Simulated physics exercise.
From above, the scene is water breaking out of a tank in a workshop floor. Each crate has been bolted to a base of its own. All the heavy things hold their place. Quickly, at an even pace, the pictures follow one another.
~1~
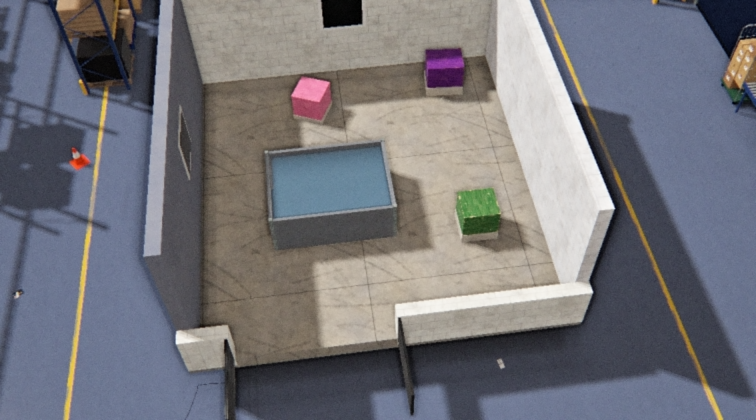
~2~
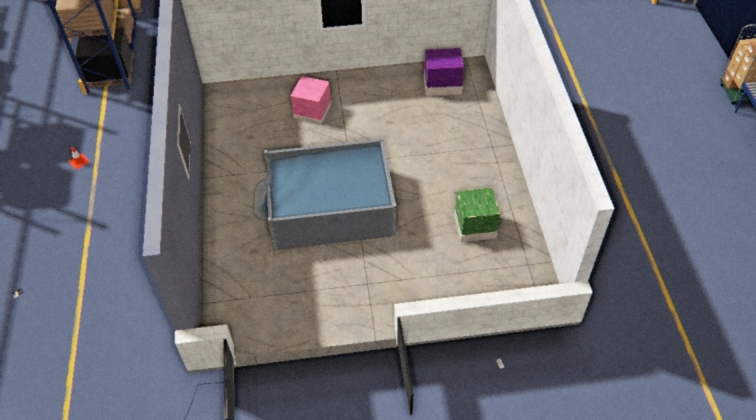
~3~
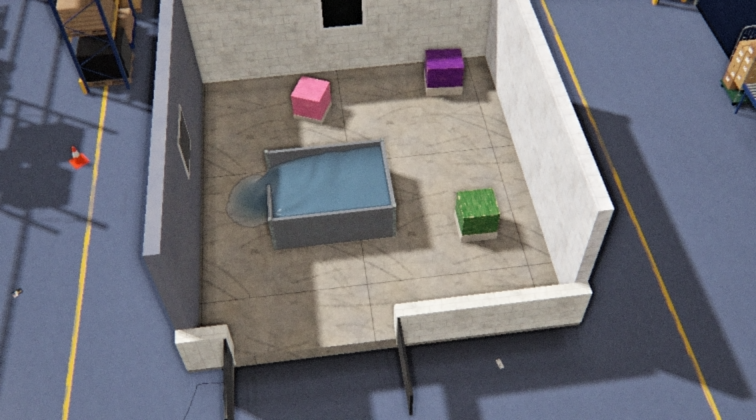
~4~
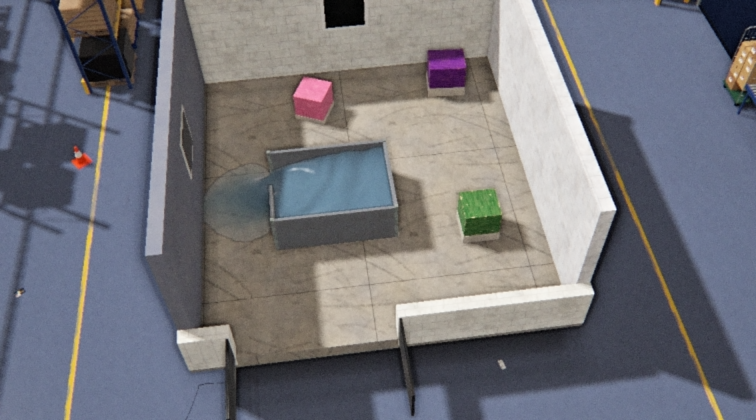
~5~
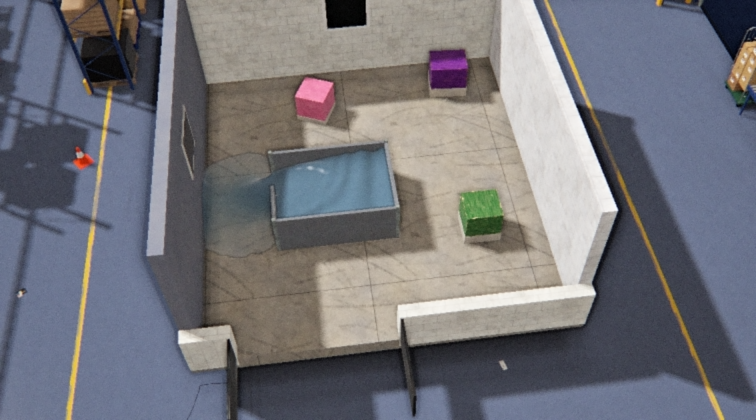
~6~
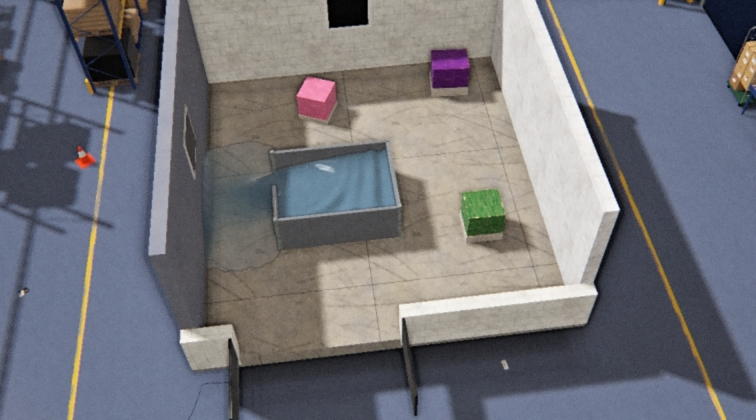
Water broke out of the left side of an open gray tank and spread across the workshop floor to the left wall, while the pink, purple and green blocks stayed still.
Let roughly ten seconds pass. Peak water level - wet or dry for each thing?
At the end, the pink crate will come out wet; the purple crate will come out dry; the green crate will come out dry.
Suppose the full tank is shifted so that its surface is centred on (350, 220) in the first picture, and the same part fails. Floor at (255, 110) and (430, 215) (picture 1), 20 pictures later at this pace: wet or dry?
Taking the spots in order: Swamped, bare.
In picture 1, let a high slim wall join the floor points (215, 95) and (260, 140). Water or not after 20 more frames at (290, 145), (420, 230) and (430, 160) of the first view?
First inundated, then unwetted, then unwetted.
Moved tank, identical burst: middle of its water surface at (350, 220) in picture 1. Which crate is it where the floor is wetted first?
I'd go with the pink one.
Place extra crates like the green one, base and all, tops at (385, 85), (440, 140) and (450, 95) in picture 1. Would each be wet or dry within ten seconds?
In order, the crates: One stays clear, two stays clear, three stays clear.
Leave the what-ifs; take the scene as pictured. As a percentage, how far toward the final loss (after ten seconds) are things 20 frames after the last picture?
Share gone by then: About 30 %.
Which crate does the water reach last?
I'd pick the green one.
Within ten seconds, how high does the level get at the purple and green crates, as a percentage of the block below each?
I'd put it at some 70 % for one and some 50 % for the other, in that order.
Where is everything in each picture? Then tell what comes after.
Still water in the open tank at (329, 181), in the first picture.
Water pours out at (272, 188) and has run to a hidden place, in the second picture.
Water pours out at (273, 190) and has run to (232, 213), in the third picture.
The front is at (204, 214), out from the gap at (275, 191), in the fourth picture.
Water pours out at (276, 191) and has run to (206, 171), in the fifth picture.
The front is at (208, 153), out from the gap at (278, 190), in the sixth picture.
A moment on, water covers 15 % of the floor; the pink crate not reached, the purple crate not reached, the green crate not reached.
Next, water covers 25 % of the floor; the pink crate not reached, the purple crate not reached, the green crate not reached.
Then, water covers 40 % of the floor; the pink crate water round its plinth, the purple crate water round its plinth, the green crate not reached.
Later, water covers 70 % of the floor; the pink crate water round its plinth, the purple crate water round its plinth, the green crate not reached.
In the end, water covers 95 % of the floor; the pink crate was topped, the purple crate stayed above the water, the green crate stayed above the water.
